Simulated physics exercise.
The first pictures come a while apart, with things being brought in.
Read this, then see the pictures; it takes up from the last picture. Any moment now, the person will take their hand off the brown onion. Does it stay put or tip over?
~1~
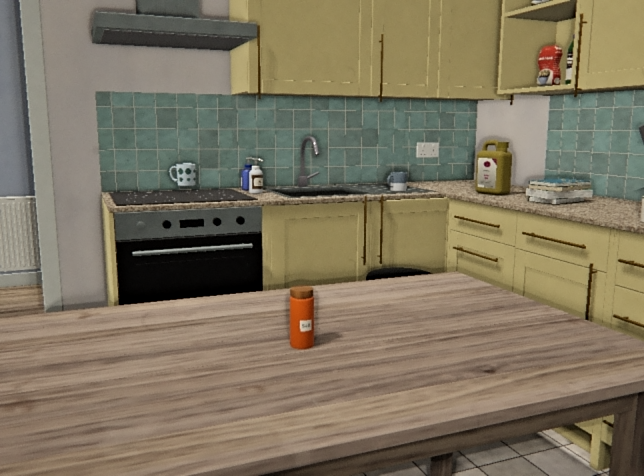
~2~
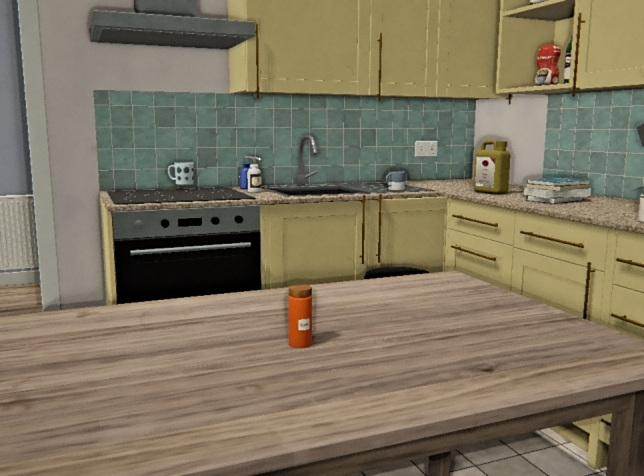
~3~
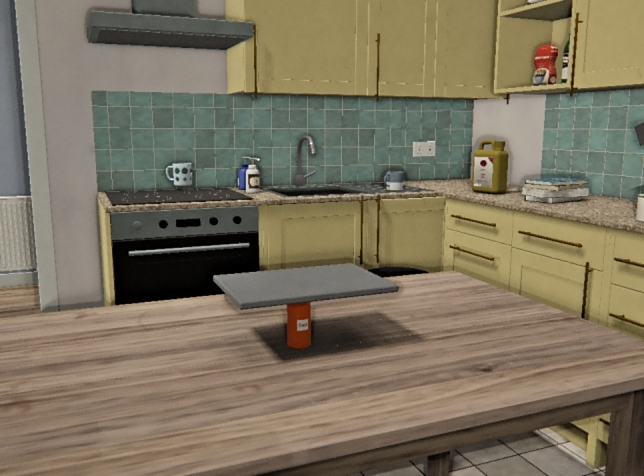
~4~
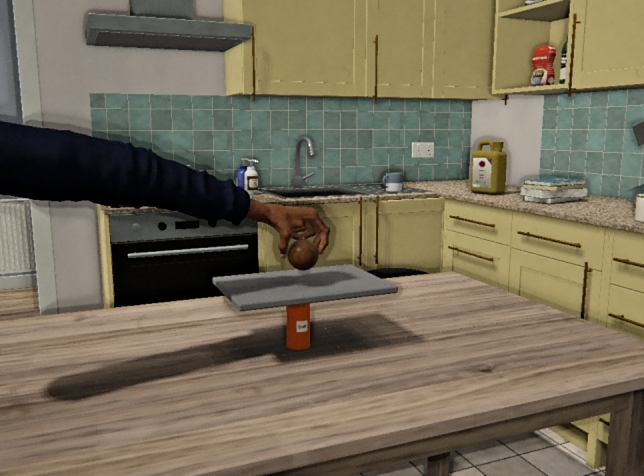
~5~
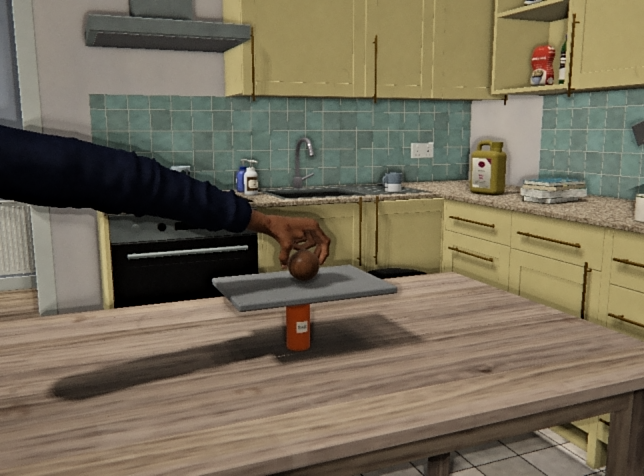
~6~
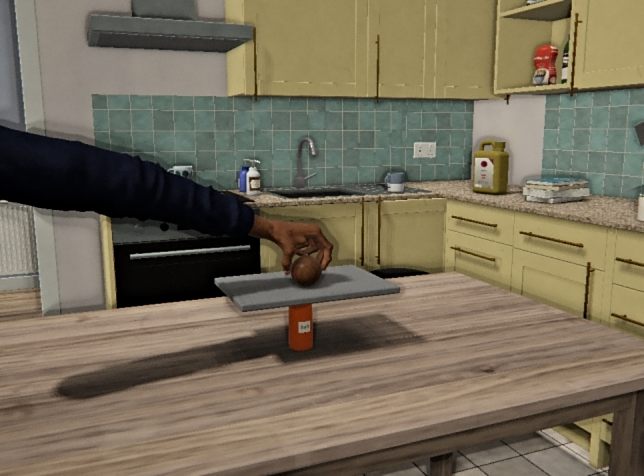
I expect it to stay steady.
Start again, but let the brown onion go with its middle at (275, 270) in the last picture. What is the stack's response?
The stack then stays standing.
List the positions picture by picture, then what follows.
In the first frame, the last thing is not in view yet; orange shaker (302, 317).
In the second frame, the last thing is not in view yet; orange shaker (300, 316).
In the third frame, the last thing is not in view yet; orange shaker (299, 316).
In the fourth frame, on its way; brown onion (303, 254); orange shaker (298, 318).
In the fifth frame, on its way; brown onion (304, 265); orange shaker (298, 318).
In the sixth frame, in place under the hand; brown onion (306, 271); orange shaker (301, 318).
Then, 0.20 s later than the last frame, all is still.
Then, 0.60 s later than the last frame, brown onion resting near (306, 271).
When it is over, all 3 as before. End places, in pixels of the last picture, brown onion near (306, 271). The stack stays up.
